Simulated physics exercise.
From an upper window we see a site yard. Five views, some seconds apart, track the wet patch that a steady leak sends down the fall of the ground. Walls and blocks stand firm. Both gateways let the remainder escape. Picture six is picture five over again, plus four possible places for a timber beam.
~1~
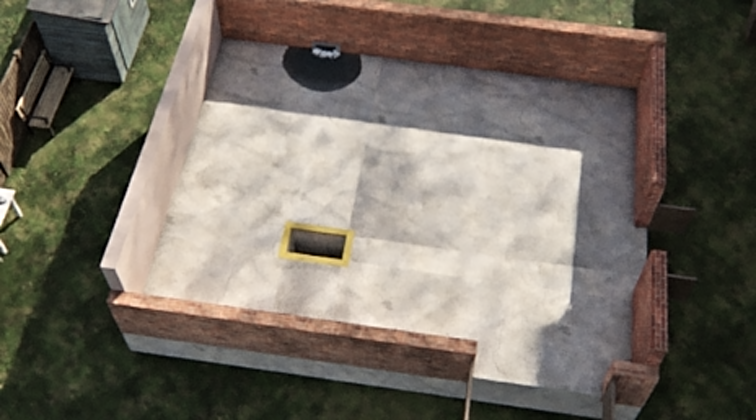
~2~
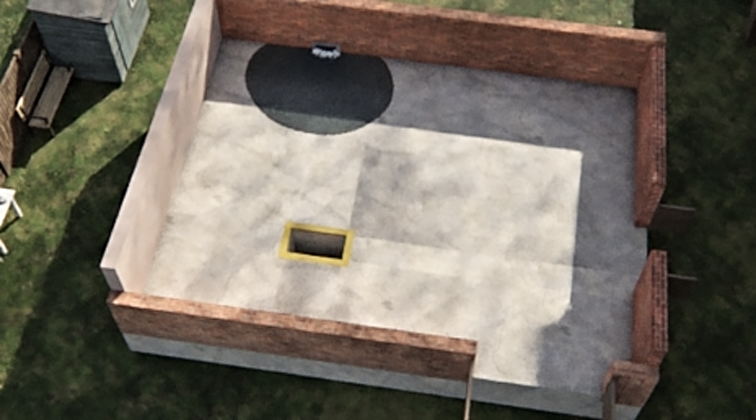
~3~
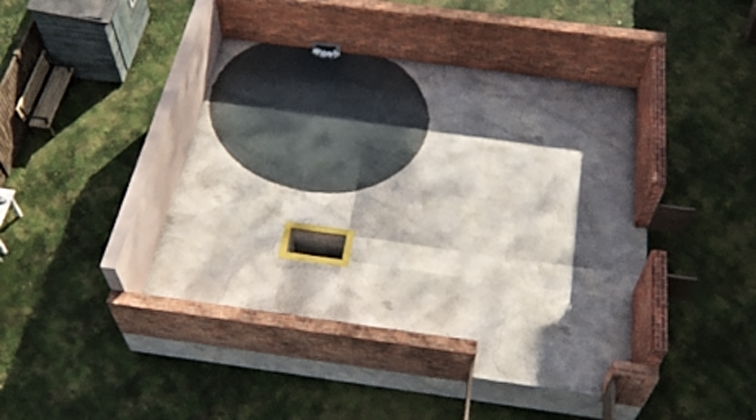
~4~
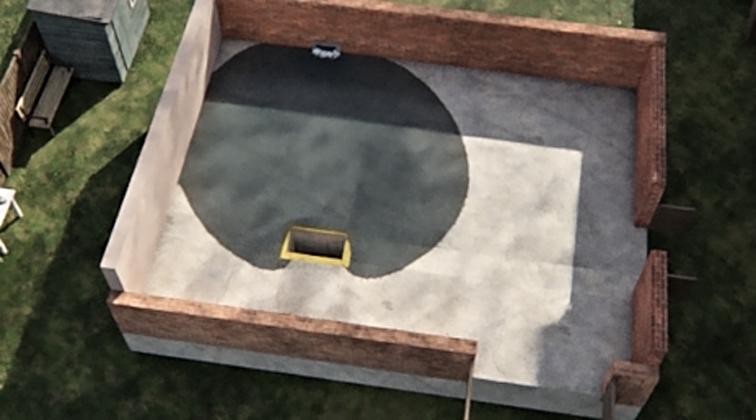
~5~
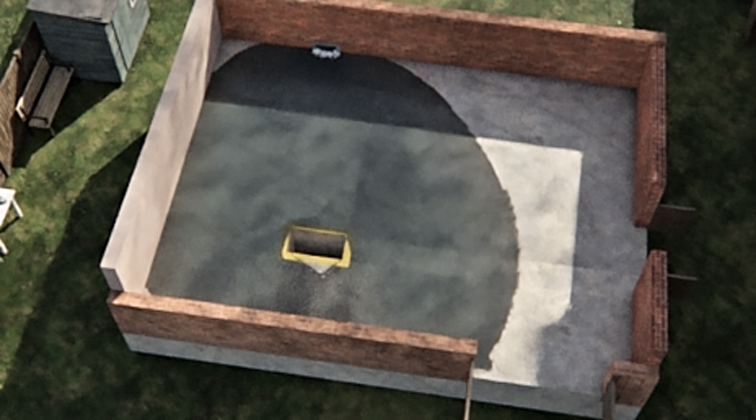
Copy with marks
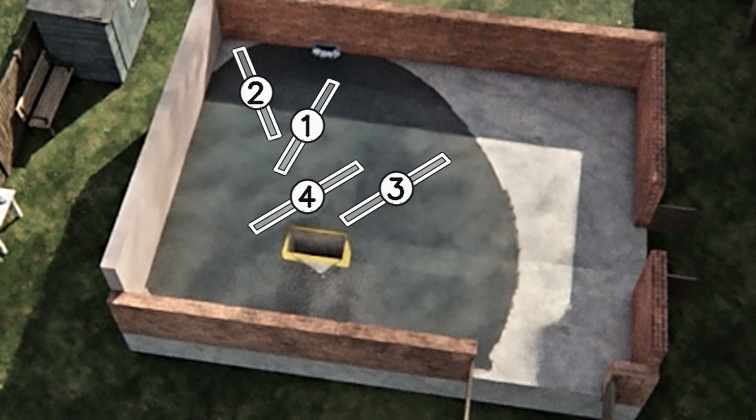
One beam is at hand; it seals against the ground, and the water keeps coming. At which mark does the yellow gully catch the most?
3.
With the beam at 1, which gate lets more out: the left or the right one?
The left gate.
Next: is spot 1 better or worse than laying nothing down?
Worse.
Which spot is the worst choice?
That is spot 4.
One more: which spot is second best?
2.
On the marked copy, 1 from (280, 171) to (333, 82); 2 from (239, 49) to (274, 137); 3 from (344, 220) to (445, 158); 4 from (253, 228) to (359, 165).
With 1, about 10 % of the stream runs into the yellow gully, about 89 % out by the gates.
With 2, about 35 % of the stream runs into the yellow gully, about 64 % out by the gates.
With 3, about 48 % of the stream runs into the yellow gully, about 51 % out by the gates.
With 4, next to none of the stream runs into the yellow gully, about 98 % out by the gates.
